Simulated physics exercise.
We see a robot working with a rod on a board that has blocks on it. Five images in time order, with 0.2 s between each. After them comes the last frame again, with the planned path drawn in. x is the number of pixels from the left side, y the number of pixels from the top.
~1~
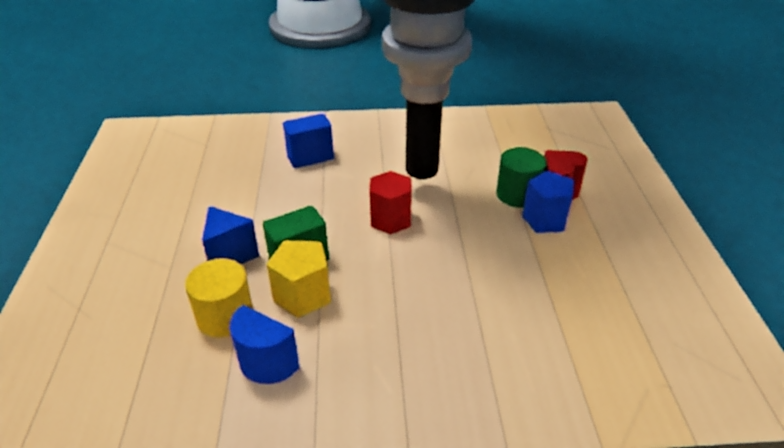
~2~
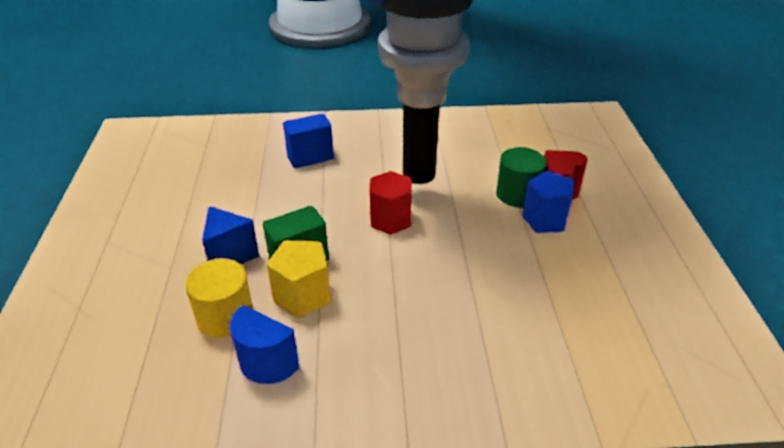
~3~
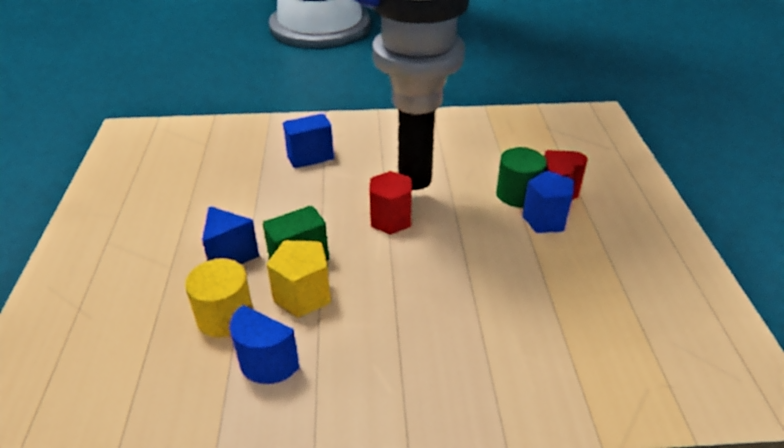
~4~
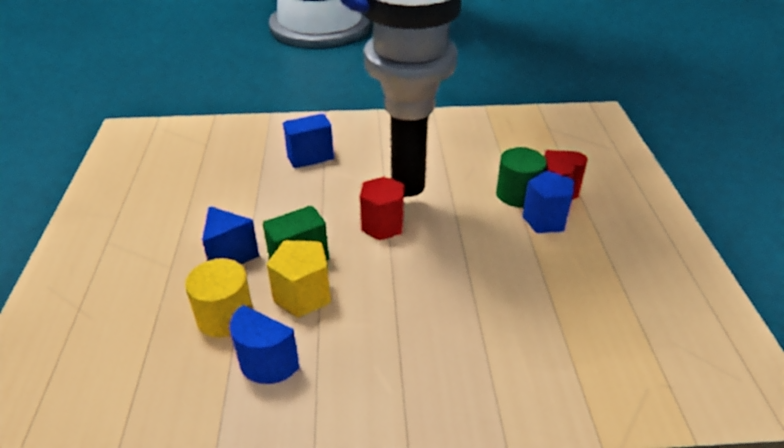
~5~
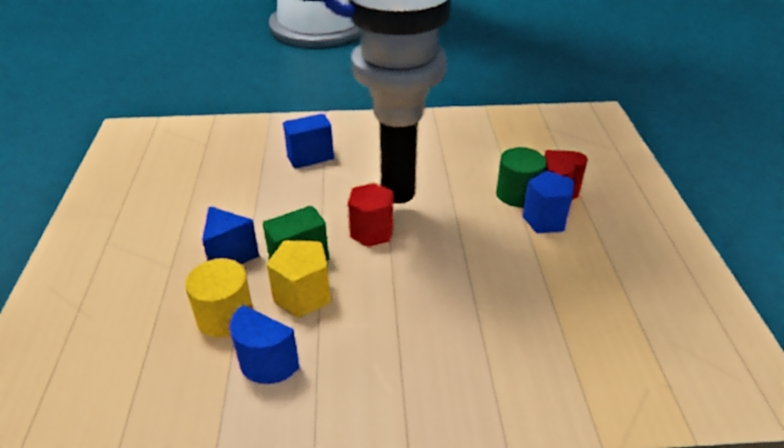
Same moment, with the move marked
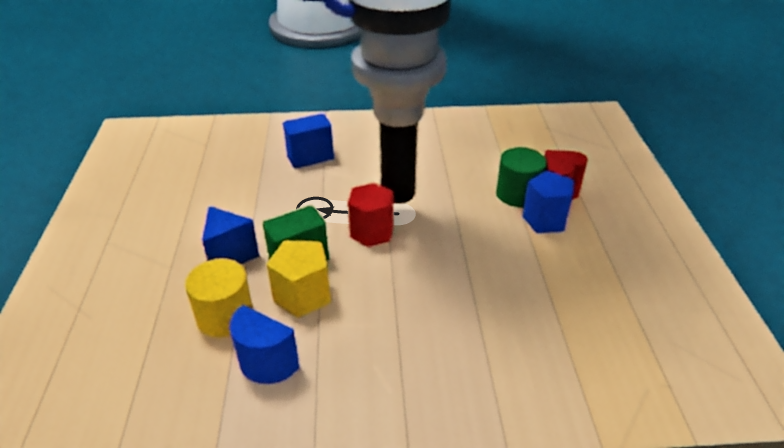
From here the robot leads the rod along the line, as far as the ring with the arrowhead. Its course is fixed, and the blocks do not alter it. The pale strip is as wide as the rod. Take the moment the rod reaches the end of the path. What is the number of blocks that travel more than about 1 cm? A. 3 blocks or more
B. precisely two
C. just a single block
Choice C: Just a single block.
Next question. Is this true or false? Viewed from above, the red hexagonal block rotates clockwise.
Answer: False.
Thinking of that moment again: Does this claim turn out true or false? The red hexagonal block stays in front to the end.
Answer: False.
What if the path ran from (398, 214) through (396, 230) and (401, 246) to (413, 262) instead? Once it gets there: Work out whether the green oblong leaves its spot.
It will remain on its spot.
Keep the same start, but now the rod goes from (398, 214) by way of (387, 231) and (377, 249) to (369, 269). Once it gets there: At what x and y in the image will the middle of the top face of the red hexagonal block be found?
The top centre is at (323, 237).
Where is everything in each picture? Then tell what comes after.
In the first picture, lower end of the rod (422, 172), tops of blocks, green oblong (294, 222), red hexagonal block (391, 184).
In the second picture, rod (419, 176), blocks as before.
In the third picture, rod (415, 182), blocks as before.
In the fourth picture, rod (408, 188), red hexagonal block (382, 189).
In the fifth picture, rod (398, 195), green oblong (294, 222), red hexagonal block (371, 196).
The drawn path runs from (398, 214) via (370, 213) and (342, 212), ending at (315, 209).
On the path given first. Halfway along, rod (354, 194); red hexagonal block (353, 202), turned 35° anticlockwise.
At the end, rod (313, 190); green oblong not moved; red hexagonal block (353, 202), turned 35° anticlockwise.
